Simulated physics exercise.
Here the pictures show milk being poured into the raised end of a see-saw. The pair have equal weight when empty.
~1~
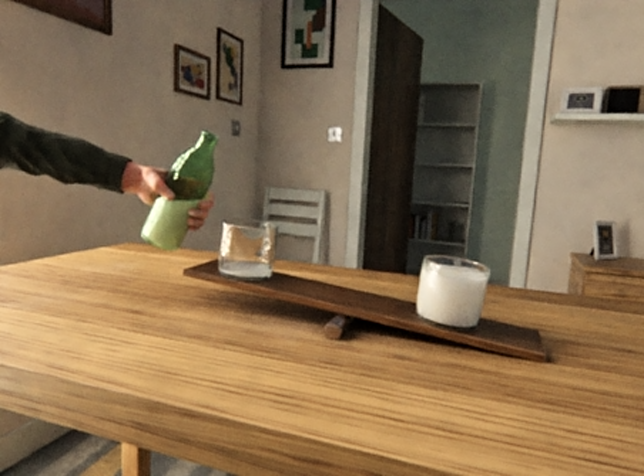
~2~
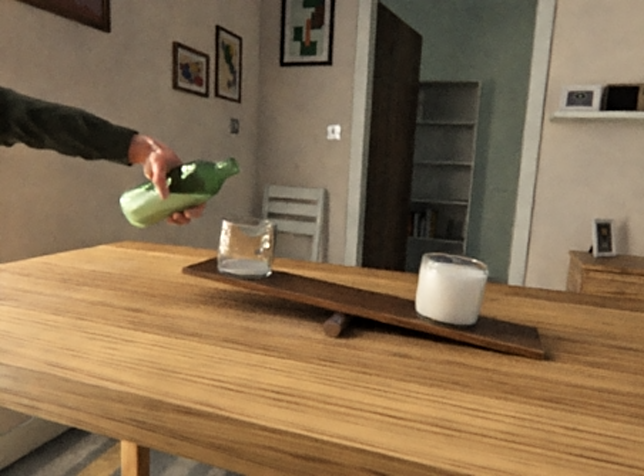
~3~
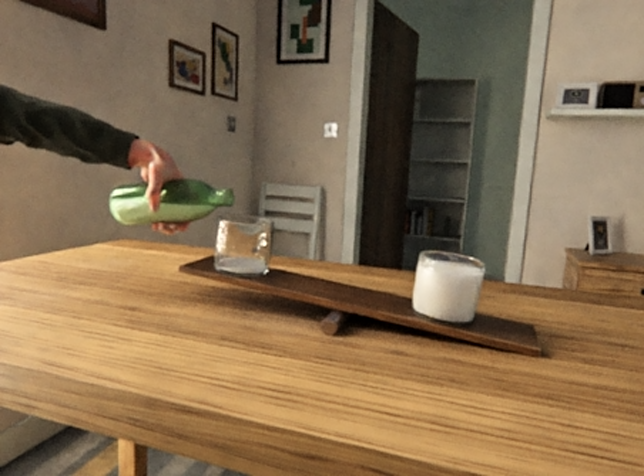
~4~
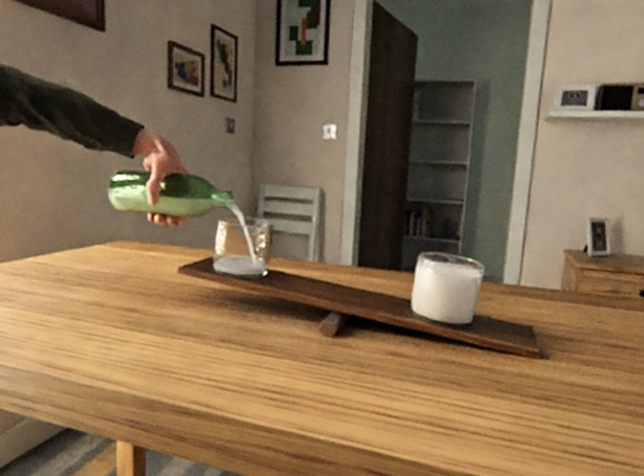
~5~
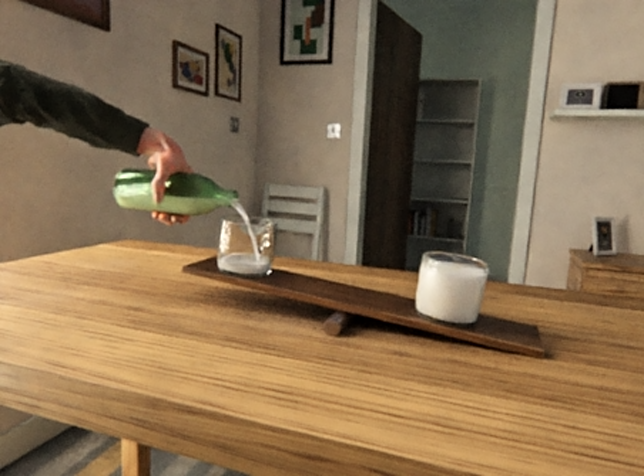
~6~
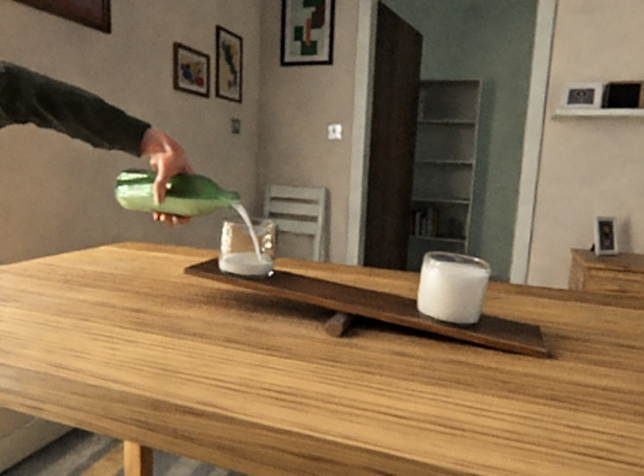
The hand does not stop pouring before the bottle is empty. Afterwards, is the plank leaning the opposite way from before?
Yes, the tilt reverses.
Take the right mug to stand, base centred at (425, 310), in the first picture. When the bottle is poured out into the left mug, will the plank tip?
Observed after: Turns over.
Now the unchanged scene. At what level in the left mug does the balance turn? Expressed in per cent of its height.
It comes to close to 50 in a hundred.
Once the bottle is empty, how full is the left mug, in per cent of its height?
Level at the end: Close to 70 %.
Shortly, the left mug is about half full; the plank leans as before.
Then, the left mug is about two thirds full; the plank has swung over, and that end is down.
At the finish, the left mug is about two thirds full; the plank has swung over, and that end is down.
